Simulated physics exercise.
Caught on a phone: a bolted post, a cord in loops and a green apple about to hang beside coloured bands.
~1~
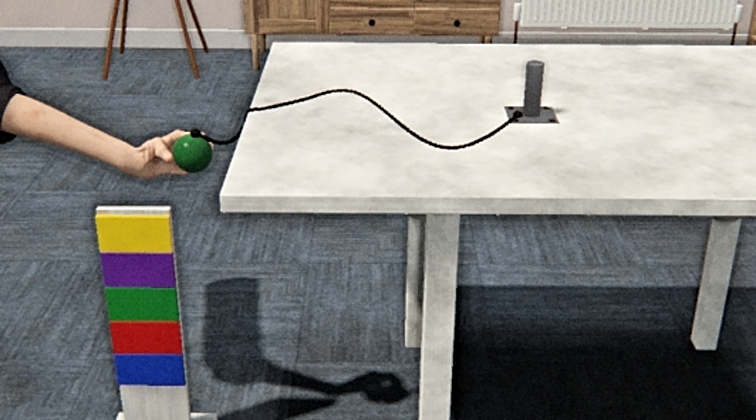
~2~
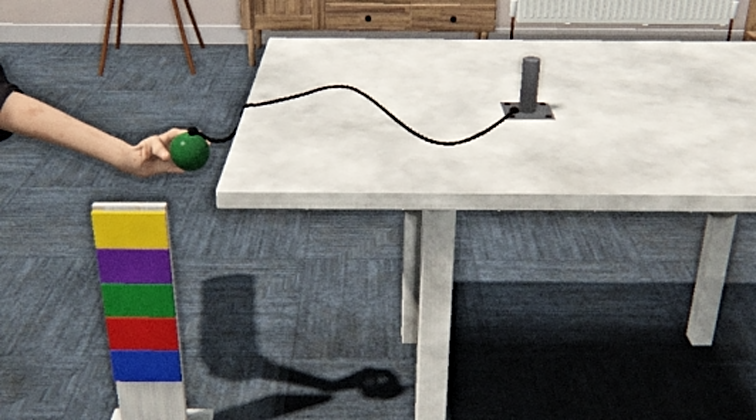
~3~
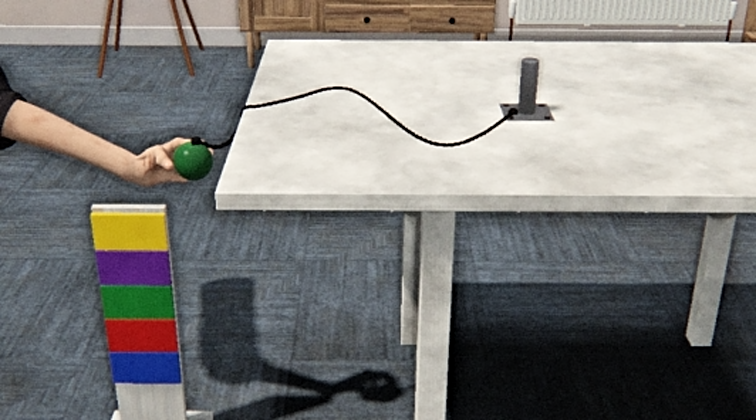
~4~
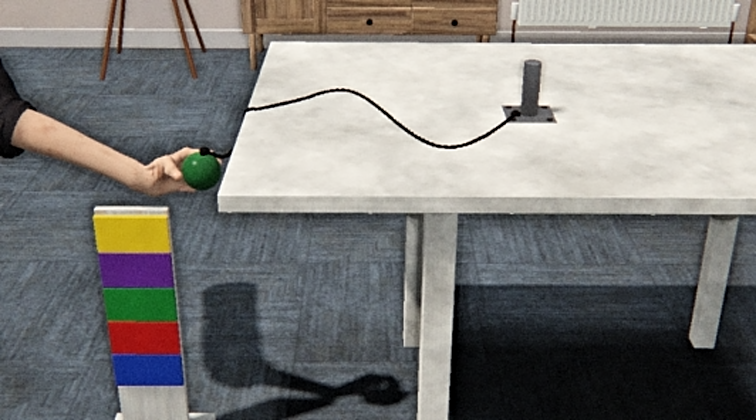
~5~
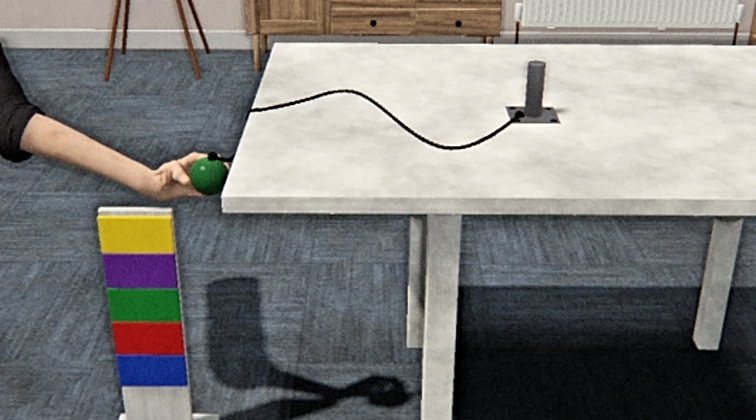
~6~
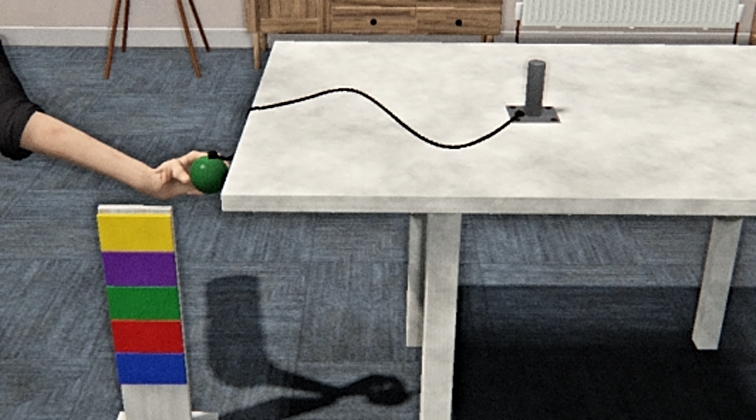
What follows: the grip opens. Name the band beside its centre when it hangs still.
At red.
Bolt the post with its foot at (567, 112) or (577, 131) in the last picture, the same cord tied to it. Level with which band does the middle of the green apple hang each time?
One after the other, green; green.
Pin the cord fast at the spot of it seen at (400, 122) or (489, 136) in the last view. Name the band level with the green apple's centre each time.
One after the other, purple; green.
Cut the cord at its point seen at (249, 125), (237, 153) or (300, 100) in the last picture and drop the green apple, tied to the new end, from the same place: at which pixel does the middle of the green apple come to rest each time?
Try by try, around (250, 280), (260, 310) and (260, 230).
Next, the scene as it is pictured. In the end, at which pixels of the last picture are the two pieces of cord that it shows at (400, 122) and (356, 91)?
Near (317, 119) and (247, 156).
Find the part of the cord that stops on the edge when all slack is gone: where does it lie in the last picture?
Near (373, 100).
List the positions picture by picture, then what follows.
The first frame shows green apple (193, 153); yellow (134, 235); purple (138, 271); green (142, 305); red (146, 339); blue (150, 371).
The second frame shows green apple (190, 152); cord through (496, 125) (432, 142) (384, 110) (338, 87) (268, 103).
The third frame shows green apple (193, 161).
The fourth frame shows green apple (202, 171); cord through (498, 128) (434, 145) (385, 113) (340, 91) (269, 107).
The fifth frame shows green apple (210, 176).
The sixth frame shows green apple (209, 174); cord through (501, 128) (438, 145) (389, 113) (344, 90) (273, 107).
Soon after, apple near (225, 331); level with red.
After that, apple near (287, 341); level with red.
And then, apple near (243, 341); level with red.
In the end, apple near (260, 347); level with red. Its centre hangs level with the red band.
